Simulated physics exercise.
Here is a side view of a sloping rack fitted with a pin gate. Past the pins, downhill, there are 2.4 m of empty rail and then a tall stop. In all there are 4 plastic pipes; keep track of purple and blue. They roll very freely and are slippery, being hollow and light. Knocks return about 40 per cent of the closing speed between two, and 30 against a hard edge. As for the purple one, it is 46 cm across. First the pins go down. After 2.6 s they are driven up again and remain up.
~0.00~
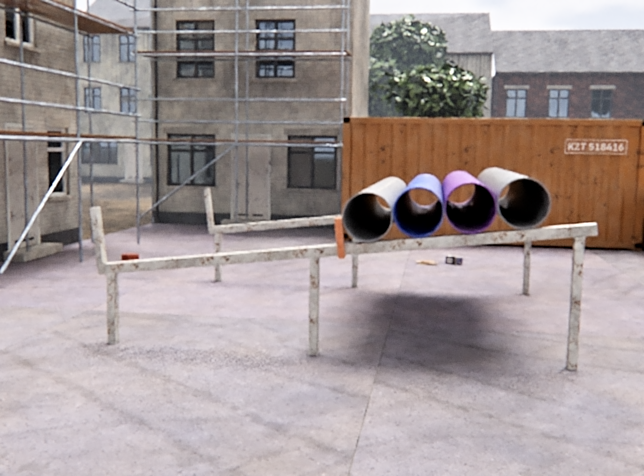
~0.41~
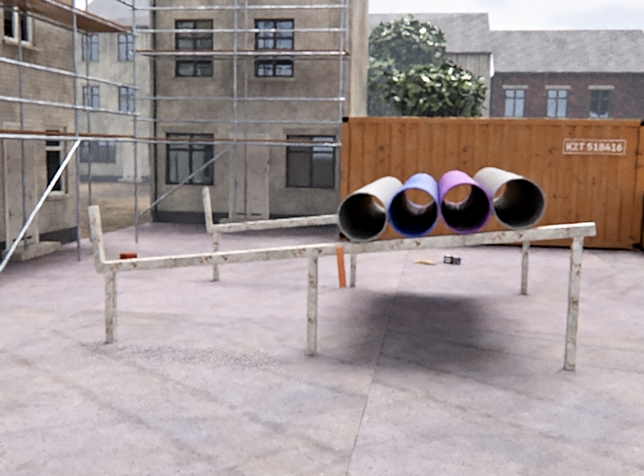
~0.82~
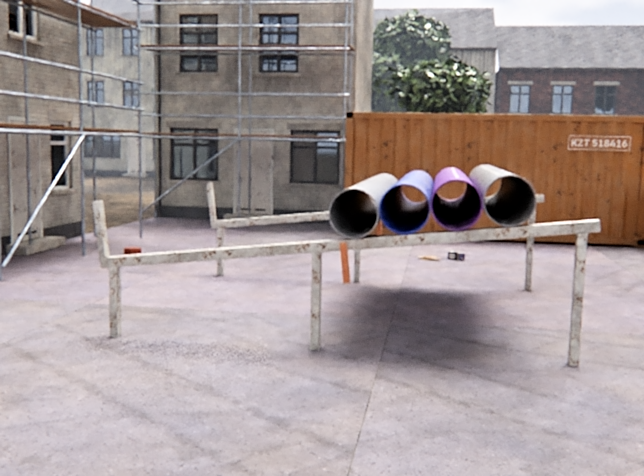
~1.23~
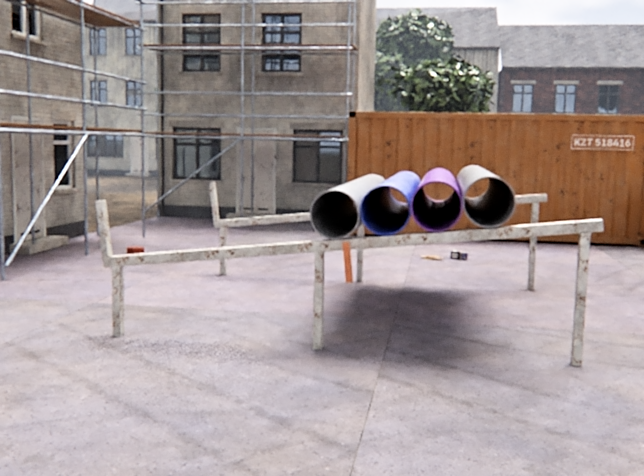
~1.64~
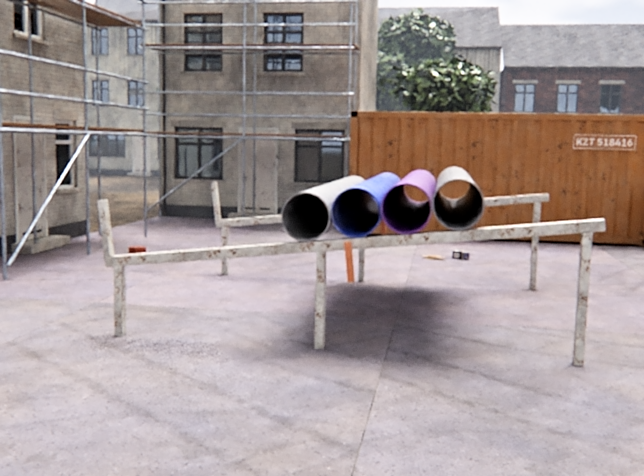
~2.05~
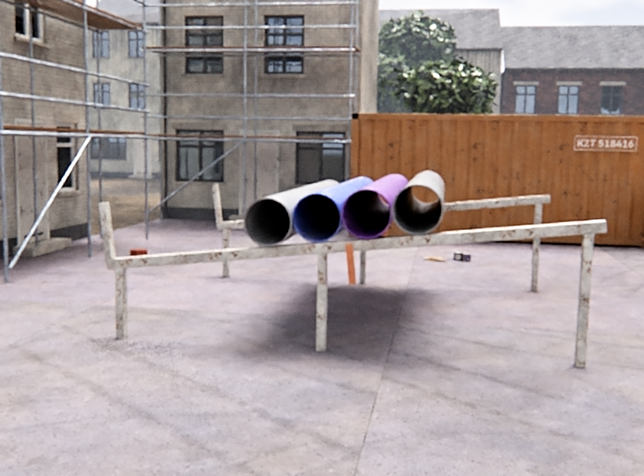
The clip opens on four pipes lying side by side at the right of a sloping rack in a paved yard, with blue and purple ones in the middle. An orange piece beside them lowers, and the pipes roll together leftward down the rails, past the middle leg.
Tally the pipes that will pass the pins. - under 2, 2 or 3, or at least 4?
I would say at least 4.
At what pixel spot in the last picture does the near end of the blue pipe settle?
It ends up close to (176, 230).
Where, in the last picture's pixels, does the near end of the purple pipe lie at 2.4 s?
Roughly at (325, 218) in the last picture.
By 2.4 s, purple is on the rails, 20 cm below the pins, rolling left; blue is on the rails, 65 cm below the pins, rolling left; 3 through so far.
By 2.8 s, purple is on the rails, 70 cm below the pins, rolling left; blue is on the rails, 120 cm below the pins, rolling left; 4 through so far.
Finally (4.8 s), purple is on the rails, 120 cm below the pins; blue is on the rails, 165 cm below the pins; 4 through so far.
